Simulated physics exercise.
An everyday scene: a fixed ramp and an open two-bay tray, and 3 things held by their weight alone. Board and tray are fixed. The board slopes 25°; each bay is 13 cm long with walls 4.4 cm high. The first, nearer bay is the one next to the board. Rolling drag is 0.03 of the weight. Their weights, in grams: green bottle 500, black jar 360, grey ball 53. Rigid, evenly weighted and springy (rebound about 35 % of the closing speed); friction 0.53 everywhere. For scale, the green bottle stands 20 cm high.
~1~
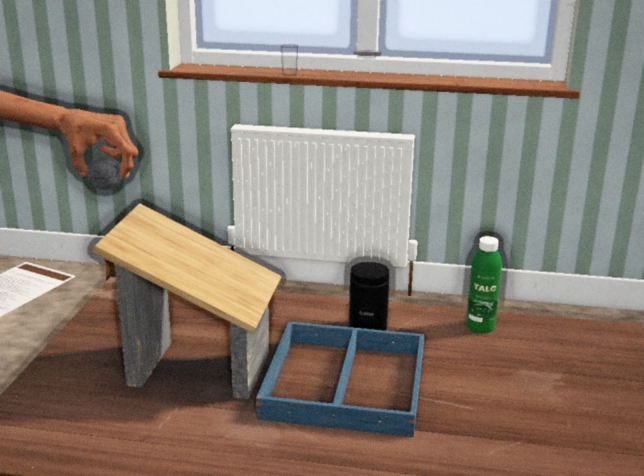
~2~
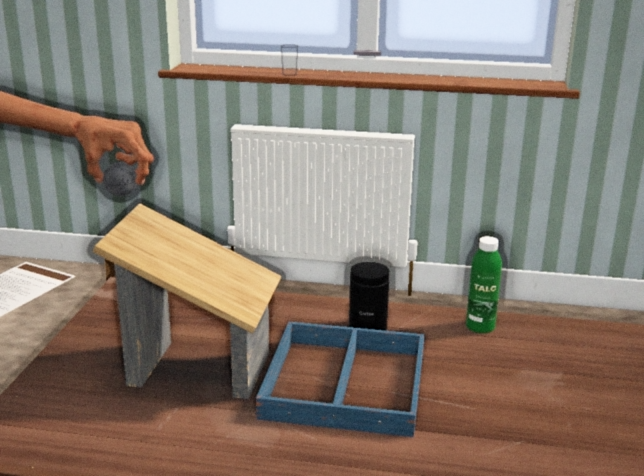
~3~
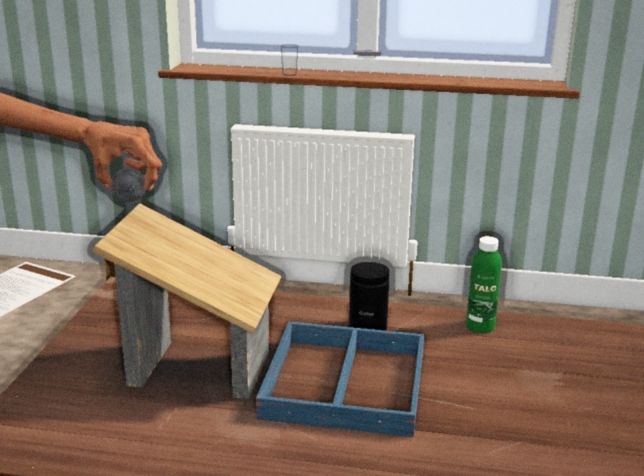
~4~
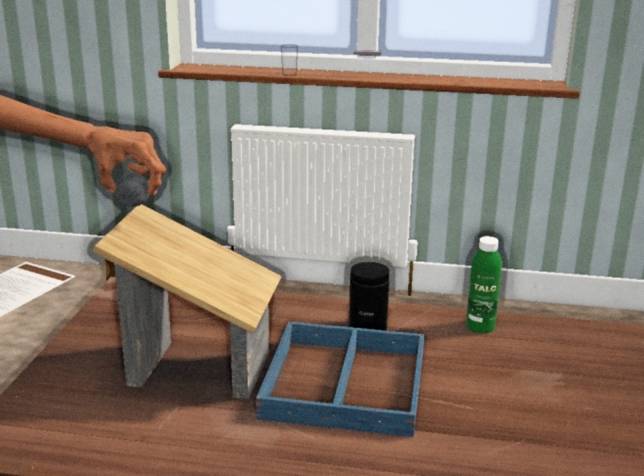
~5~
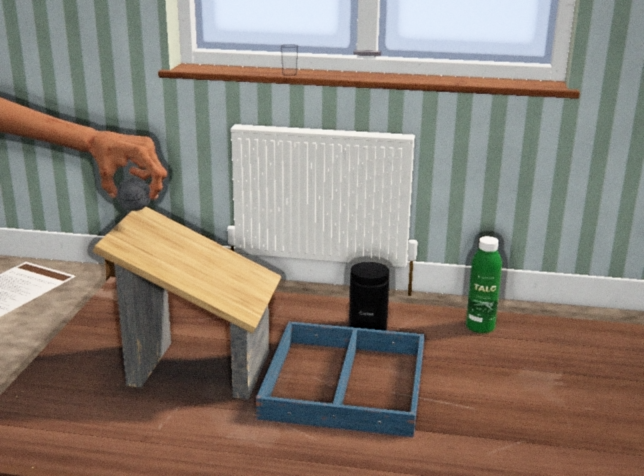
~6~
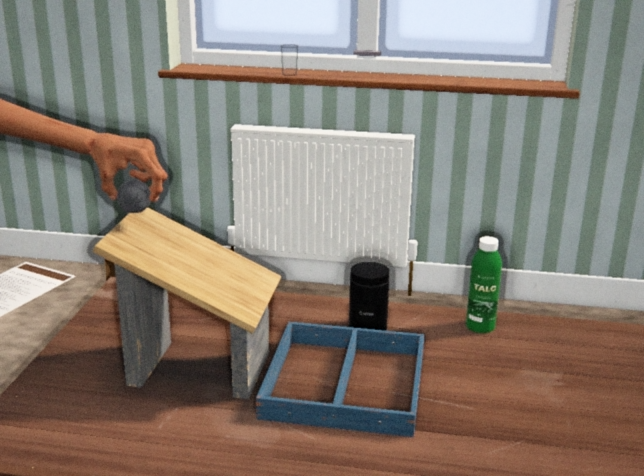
A hand reached in from the left and lowered a grey ball to just above the top of a sloping wooden board, while a blue tray, black jar and green bottle stayed still.
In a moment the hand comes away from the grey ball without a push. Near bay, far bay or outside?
It comes to this: Neither bay.
Then, 0.60 s past the last view, grey ball near (308, 310).
Then, 0.90 s past the last view, it is outside the bays; grey ball near (491, 385).
Finally, it is outside the bays; the bystanders still in place (within 4 cm).
